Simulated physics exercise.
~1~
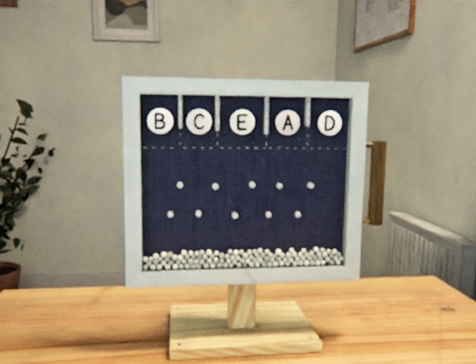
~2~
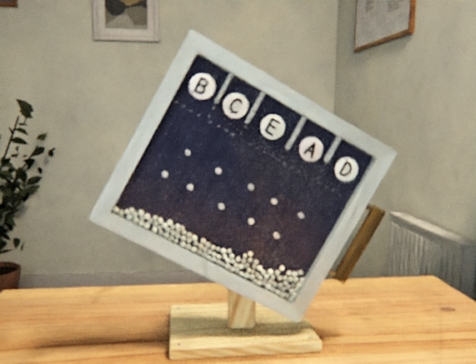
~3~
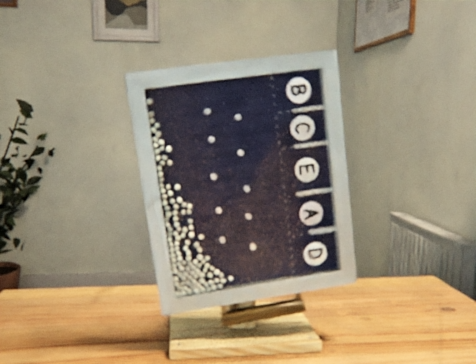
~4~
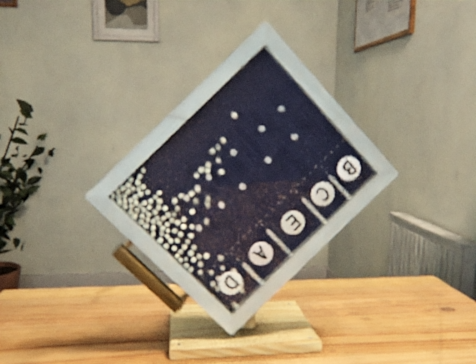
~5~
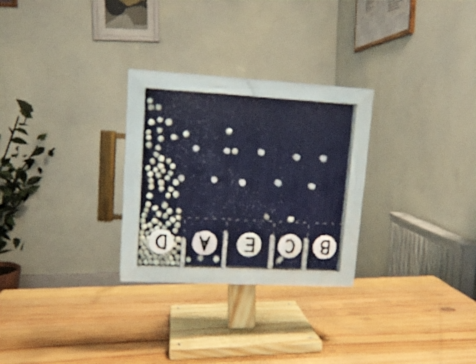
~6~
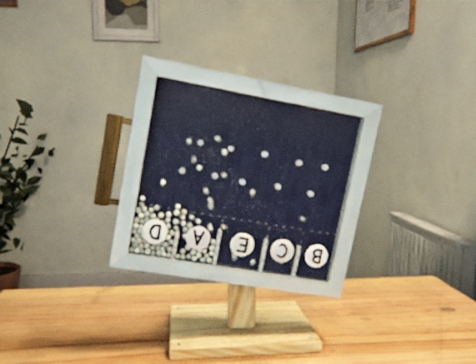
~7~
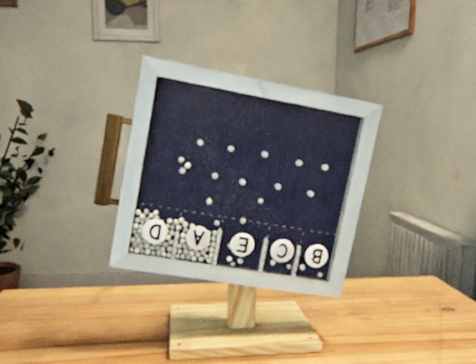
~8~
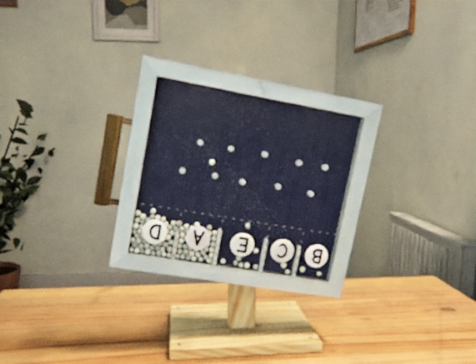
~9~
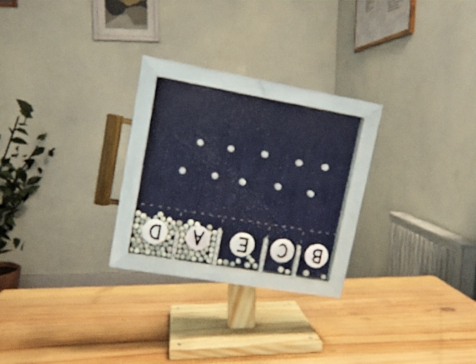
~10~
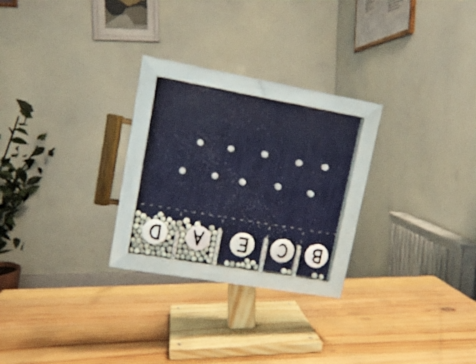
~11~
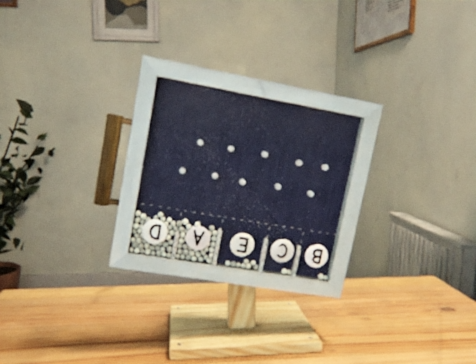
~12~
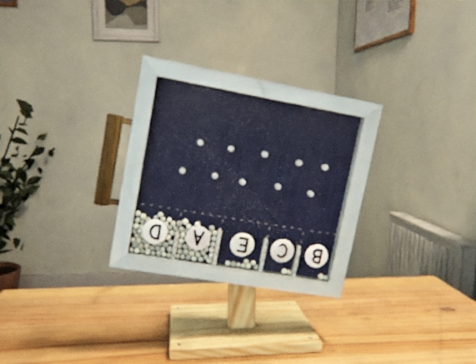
White beads in a framed, see-through case pour into lettered pockets as it turns clockwise upside down, D ending fullest, then A.
